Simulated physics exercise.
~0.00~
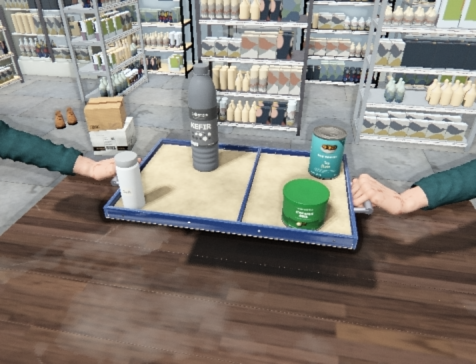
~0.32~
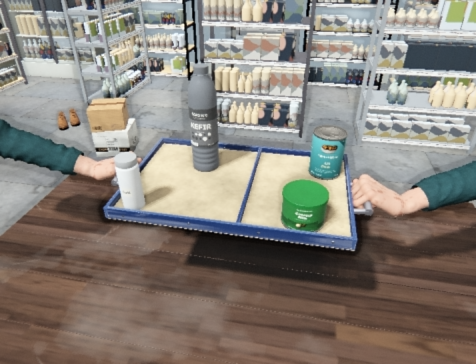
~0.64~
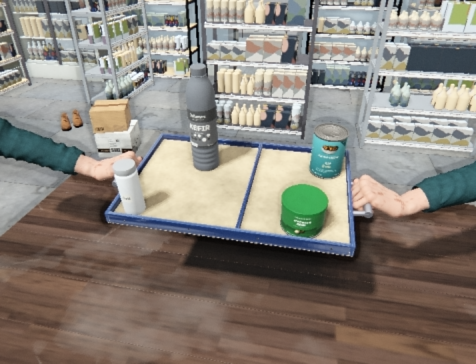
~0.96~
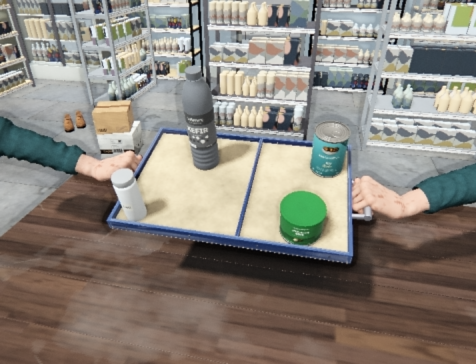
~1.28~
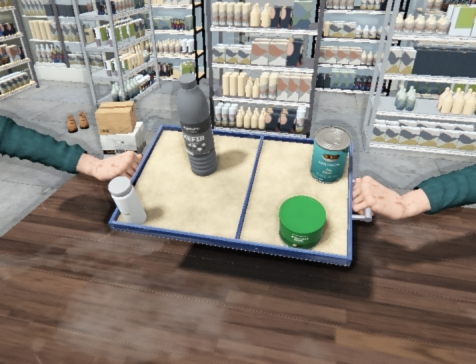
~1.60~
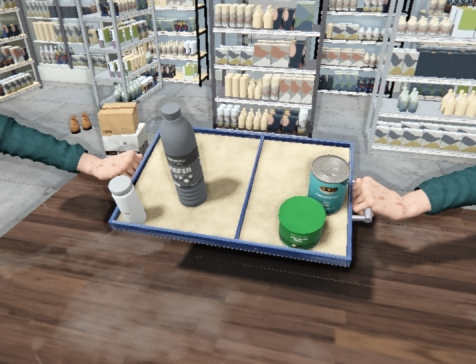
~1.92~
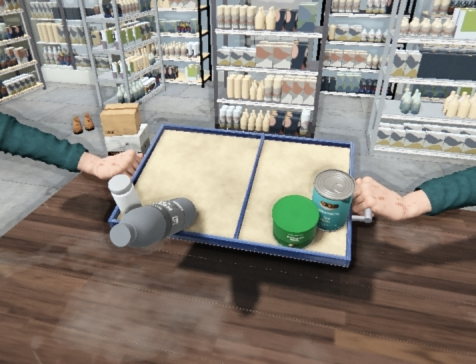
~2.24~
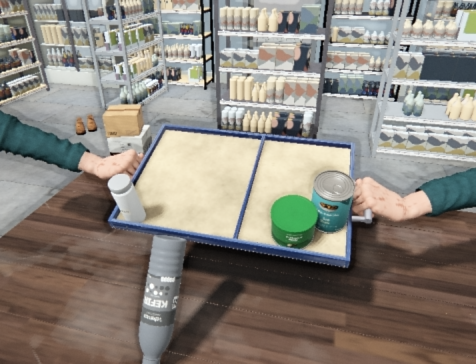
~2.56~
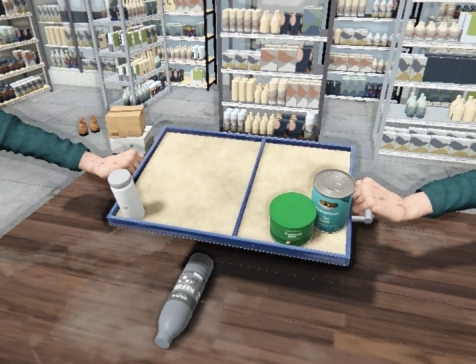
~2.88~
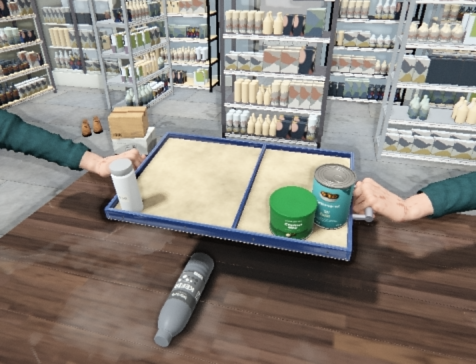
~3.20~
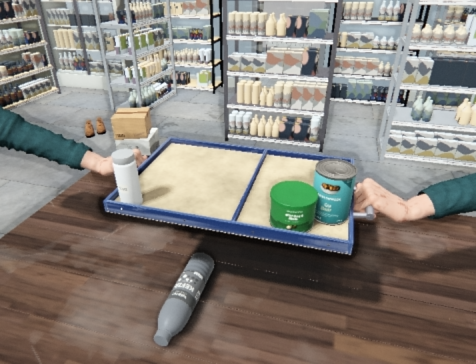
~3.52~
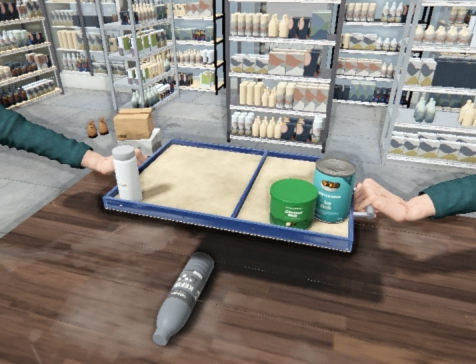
In the video, two hands tip a divided tray toward the viewer, and the tall grey bottle slides, topples over the near edge and lands below, while the turquoise tin slides nearer; the tray is levelled with the tin, green tub and white shaker still on it.
